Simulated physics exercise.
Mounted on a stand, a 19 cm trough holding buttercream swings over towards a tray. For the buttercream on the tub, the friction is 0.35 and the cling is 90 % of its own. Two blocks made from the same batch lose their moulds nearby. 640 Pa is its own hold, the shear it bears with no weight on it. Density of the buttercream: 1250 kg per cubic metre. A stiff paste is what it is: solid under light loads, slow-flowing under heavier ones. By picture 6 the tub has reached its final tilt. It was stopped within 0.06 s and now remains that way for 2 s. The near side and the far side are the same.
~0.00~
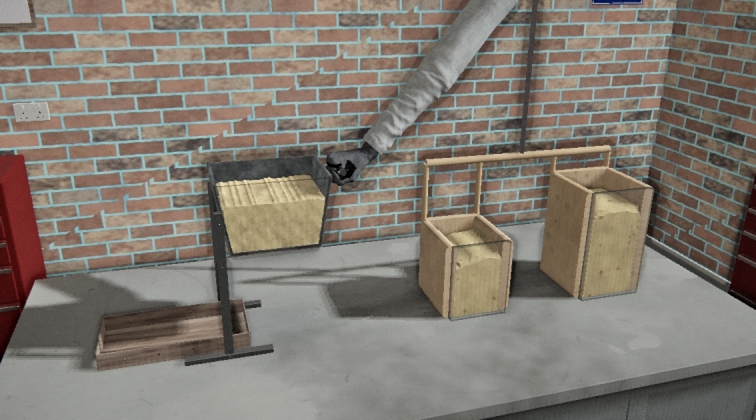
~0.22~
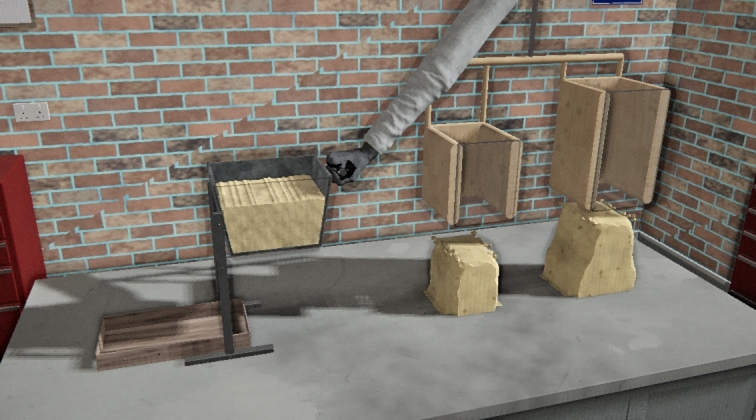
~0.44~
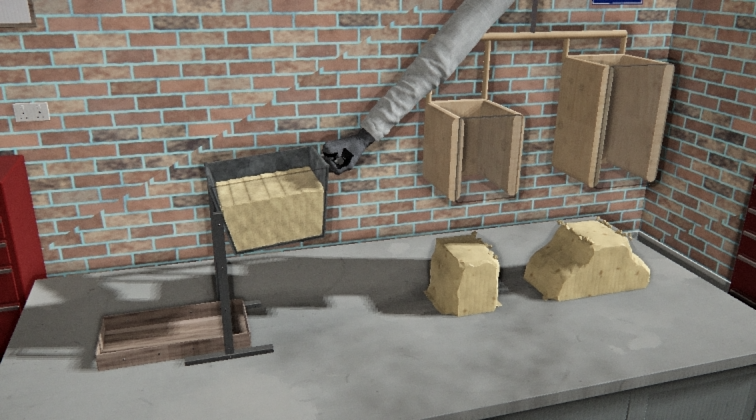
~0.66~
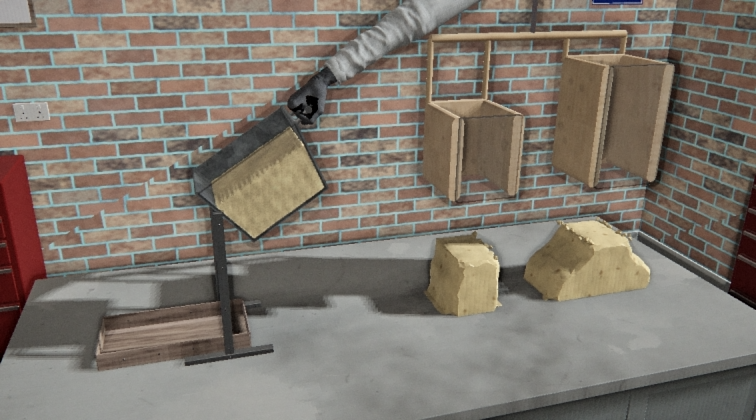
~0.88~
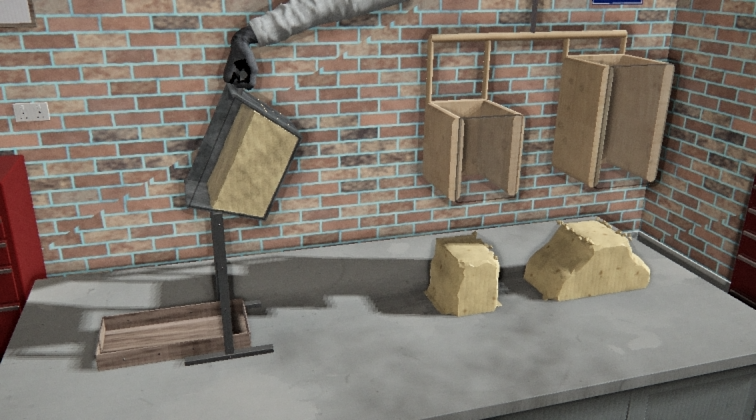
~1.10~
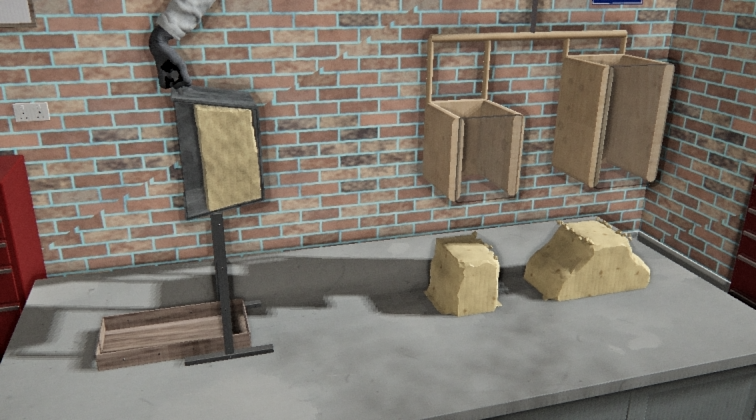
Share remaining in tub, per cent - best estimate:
Approx. 43 %.
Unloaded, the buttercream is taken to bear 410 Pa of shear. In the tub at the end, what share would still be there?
35 %.
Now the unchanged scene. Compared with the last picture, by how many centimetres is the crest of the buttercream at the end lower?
About 17 cm.
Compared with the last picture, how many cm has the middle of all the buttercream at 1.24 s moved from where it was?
Measured shift, roughly 5 cm.
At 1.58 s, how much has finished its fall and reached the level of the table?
Some 0 per cent.
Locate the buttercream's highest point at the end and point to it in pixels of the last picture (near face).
At about (238, 172).
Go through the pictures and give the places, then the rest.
In the first picture, handle-side rim at (329, 177), tilt 0 degrees; highest point of the buttercream at (321, 198); test blocks 20 cm, 31 cm high (left to right).
In the second picture, handle-side rim at (329, 177), tilt 0 degrees; highest point of the buttercream at (321, 198); test blocks 19 cm, 26 cm high (left to right).
In the third picture, handle-side rim at (325, 167), tilt 6 degrees; highest point of the buttercream at (318, 189); test blocks 19 cm, 19 cm high (left to right).
In the fourth picture, handle-side rim at (293, 124), tilt 33 degrees; highest point of the buttercream at (300, 147); test blocks 19 cm, 19 cm high (left to right).
In the fifth picture, handle-side rim at (233, 98), tilt 64 degrees; highest point of the buttercream at (257, 113); test blocks 19 cm, 19 cm high (left to right).
In the sixth picture, handle-side rim at (173, 102), tilt 91 degrees; highest point of the buttercream at (208, 109); test blocks 19 cm, 19 cm high (left to right).
By 1.24 s, the tub is at 91 degrees and holds 100 %.
By 1.41 s, the tub is at 91 degrees and holds 66 %.
By 1.58 s, the tub is at 91 degrees and holds 44 %.
By 1.75 s, the tub is at 91 degrees and holds 43 %.
By 3.10 s, at the end, the tub is at 91 degrees and holds 43 %.
